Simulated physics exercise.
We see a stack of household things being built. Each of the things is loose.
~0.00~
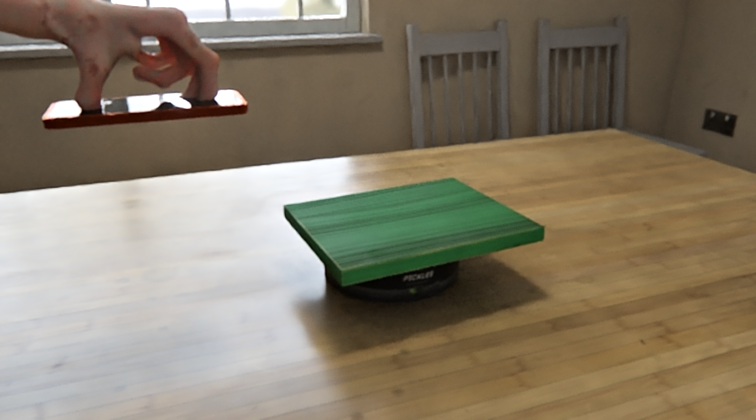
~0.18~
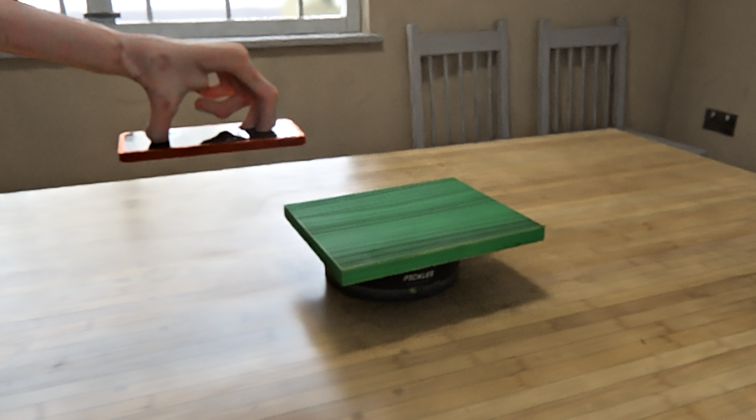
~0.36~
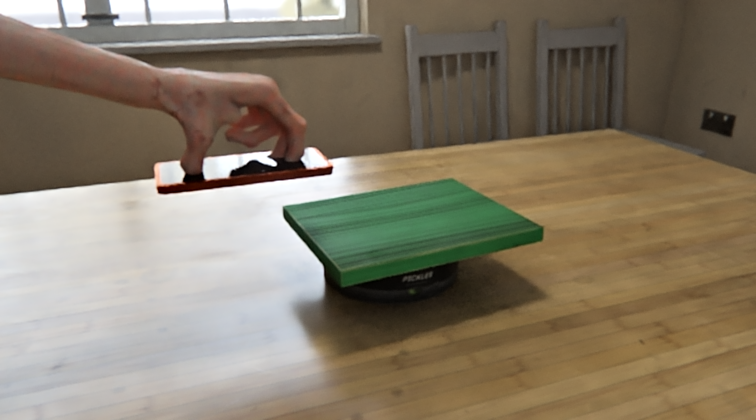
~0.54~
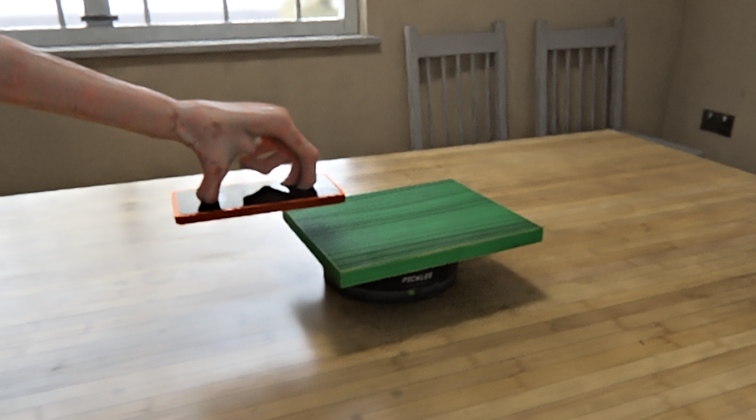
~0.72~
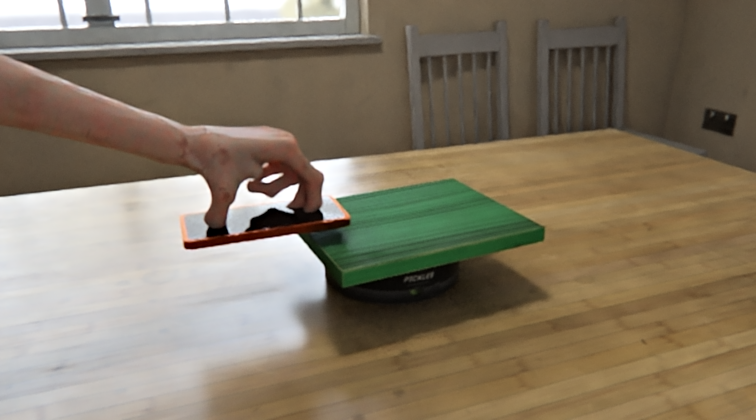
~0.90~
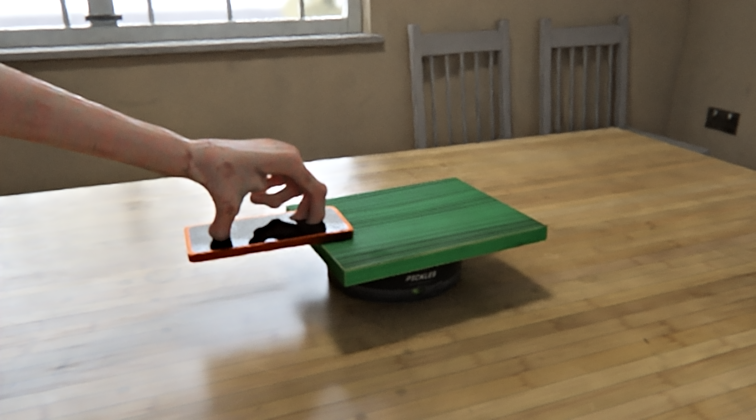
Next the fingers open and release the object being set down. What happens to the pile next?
The pile collapses.
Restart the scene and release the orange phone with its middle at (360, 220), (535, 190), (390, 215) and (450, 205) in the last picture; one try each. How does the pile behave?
The pile does not fall in the first case, goes down in the second, does not fall in the third and does not fall in the fourth.
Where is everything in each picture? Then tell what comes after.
Coming down; orange phone (150, 108), in the first frame.
Coming down; orange phone (213, 139), in the second frame.
Coming down; orange phone (244, 169), in the third frame.
Coming down; orange phone (258, 197), in the fourth frame.
Coming down; orange phone (265, 220), in the fifth frame.
Set down, still held; orange phone (268, 232), in the sixth frame.
After 1.10 s, orange phone tipped 30° from how it was near (271, 252).
After 1.80 s, orange phone tipped 35° from how it was near (273, 253).
After 2.60 s, orange phone tipped 34° from how it was near (271, 254).
After 3.50 s, orange phone tipped 33° from how it was near (271, 256).
At rest (4.0 s), left askew, orange phone; the other 2 in place. Seen from the same camera at the end, orange phone near (271, 256). The pile gives way.
